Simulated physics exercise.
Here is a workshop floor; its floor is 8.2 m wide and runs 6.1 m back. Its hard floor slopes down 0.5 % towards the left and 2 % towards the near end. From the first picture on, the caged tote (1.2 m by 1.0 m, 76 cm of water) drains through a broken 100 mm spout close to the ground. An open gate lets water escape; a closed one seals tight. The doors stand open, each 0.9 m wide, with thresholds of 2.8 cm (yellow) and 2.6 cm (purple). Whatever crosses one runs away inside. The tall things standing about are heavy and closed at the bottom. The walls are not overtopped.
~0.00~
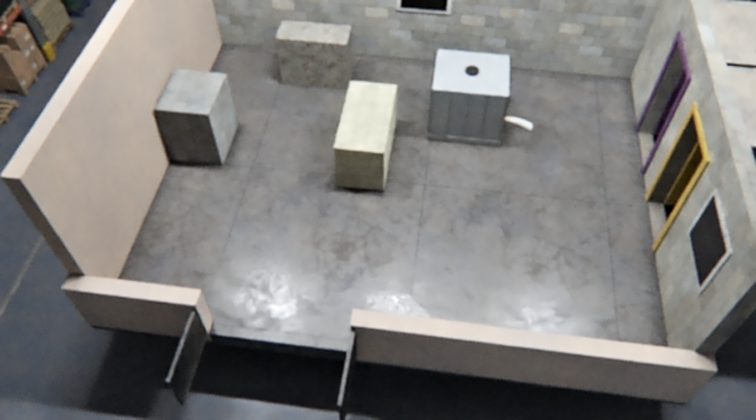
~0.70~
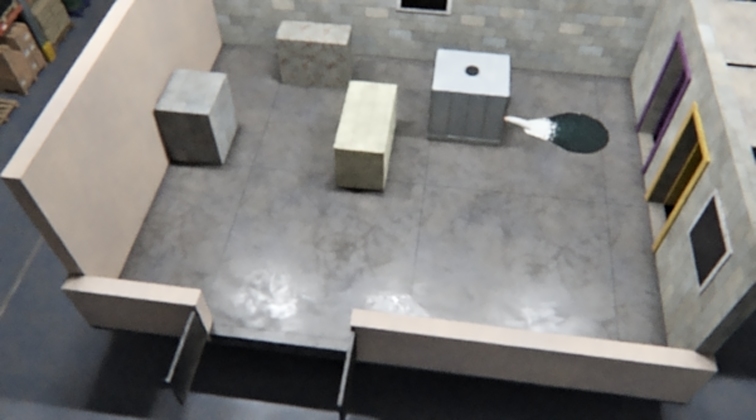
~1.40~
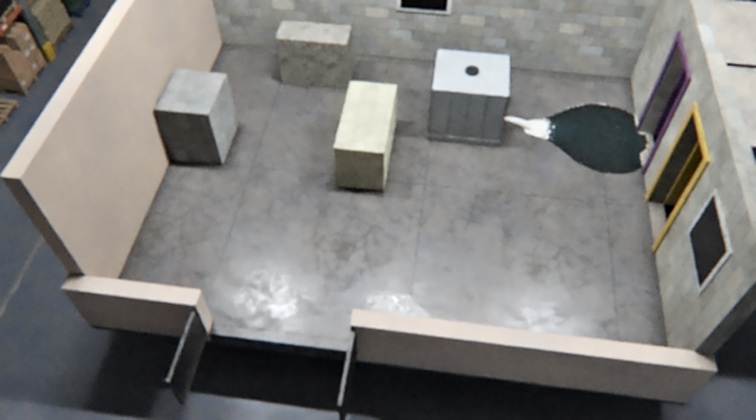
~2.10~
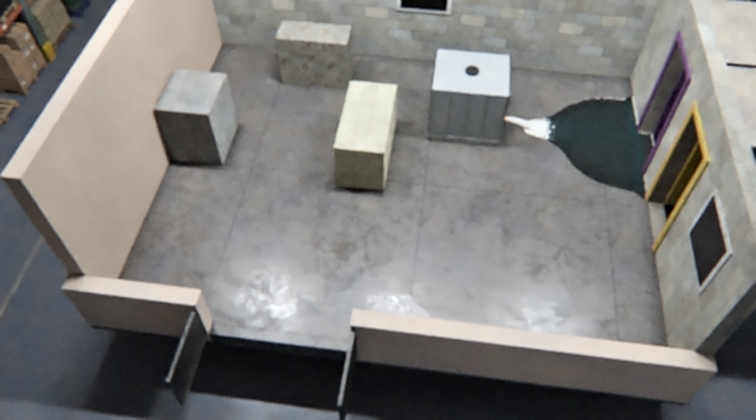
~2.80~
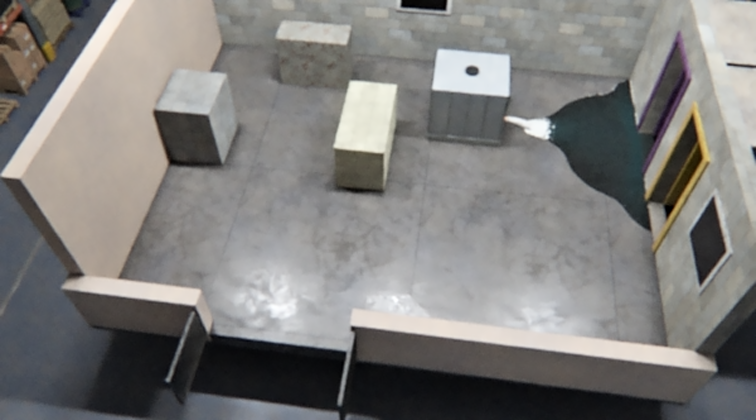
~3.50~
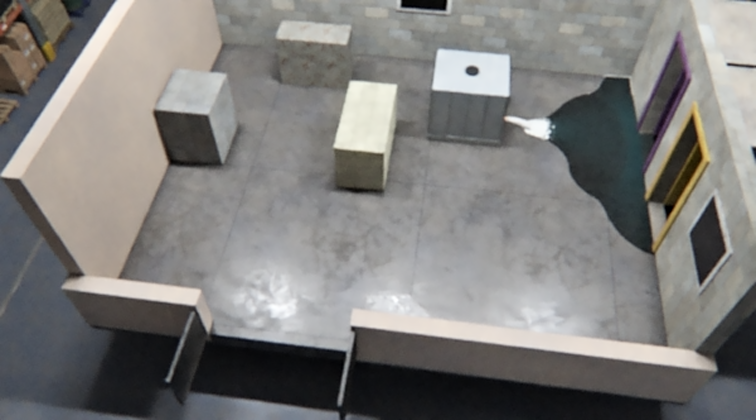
At the start, a jet emerges from the right side of a caged tote on a dry grey workshop floor, among three blocks. Dark water then spreads rightward in a widening patch until it meets the right wall, and finally extends along the wall towards the near end, past the yellow-framed opening.
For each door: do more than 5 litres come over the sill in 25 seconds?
Within that time: At the yellow door it keeps below the limit; at the purple door it goes over the limit.
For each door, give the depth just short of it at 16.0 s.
In cm: Yellow 1.5, purple 3.5.
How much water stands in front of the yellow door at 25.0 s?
About 1.5 cm.
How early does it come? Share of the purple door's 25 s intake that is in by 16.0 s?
Some 85 per cent by then.
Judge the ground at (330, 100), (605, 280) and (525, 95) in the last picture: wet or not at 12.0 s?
In turn: Still dry, under water, flooded.
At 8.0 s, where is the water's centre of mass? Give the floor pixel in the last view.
Around (604, 177).
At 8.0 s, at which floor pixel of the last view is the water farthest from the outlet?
Around (670, 375).
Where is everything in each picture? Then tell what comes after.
In the first frame, the jet has just started at (516, 121); the ground is still dry.
The second frame shows from the spout at (516, 121) the water has spread over 0.9 m2; its tip is at (607, 142), and it is 1.3 cm deep on average.
The third frame shows from the spout at (516, 121) the water has spread over 2.2 m2; its tip is at (645, 142), and it is 1.1 cm deep on average.
The fourth frame shows from the spout at (516, 121) the water has spread over 2.9 m2; its tip is at (645, 197), and it is 1.1 cm deep on average.
The fifth frame shows the jet leaves at (516, 121); the sheet reaches (649, 227), 3.2 m away, and wets 3.4 m2.
The sixth frame shows from the spout at (516, 121) the water has spread over 4.1 m2; its tip is at (653, 252), and it is 1.1 cm deep on average.
After 5.0 s water covers 15 % of the floor and is deepest (5 cm) near (535, 128); yellow door 1.5 cm at the sill, 0 L in, purple door 4.8 cm at the sill, 13 L in.
After 8.0 s water covers 25 % of the floor and is deepest (5 cm) near (535, 128); yellow door 1.6 cm at the sill, 0 L in, purple door 4.5 cm at the sill, 23 L in.
After 12.0 s water covers 30 % of the floor and is deepest (5 cm) near (535, 128); yellow door 1.7 cm at the sill, 0 L in, purple door 4.2 cm at the sill, 34 L in.
After 16.0 s water covers 40 % of the floor and is deepest (4 cm) near (535, 128); yellow door 1.7 cm at the sill, 0 L in, purple door 3.7 cm at the sill, 42 L in.
After 25.0 s water covers 50 % of the floor and is deepest (6 cm) near (525, 127); yellow door 1.6 cm at the sill, 0 L in, purple door 2.8 cm at the sill, 49 L in.
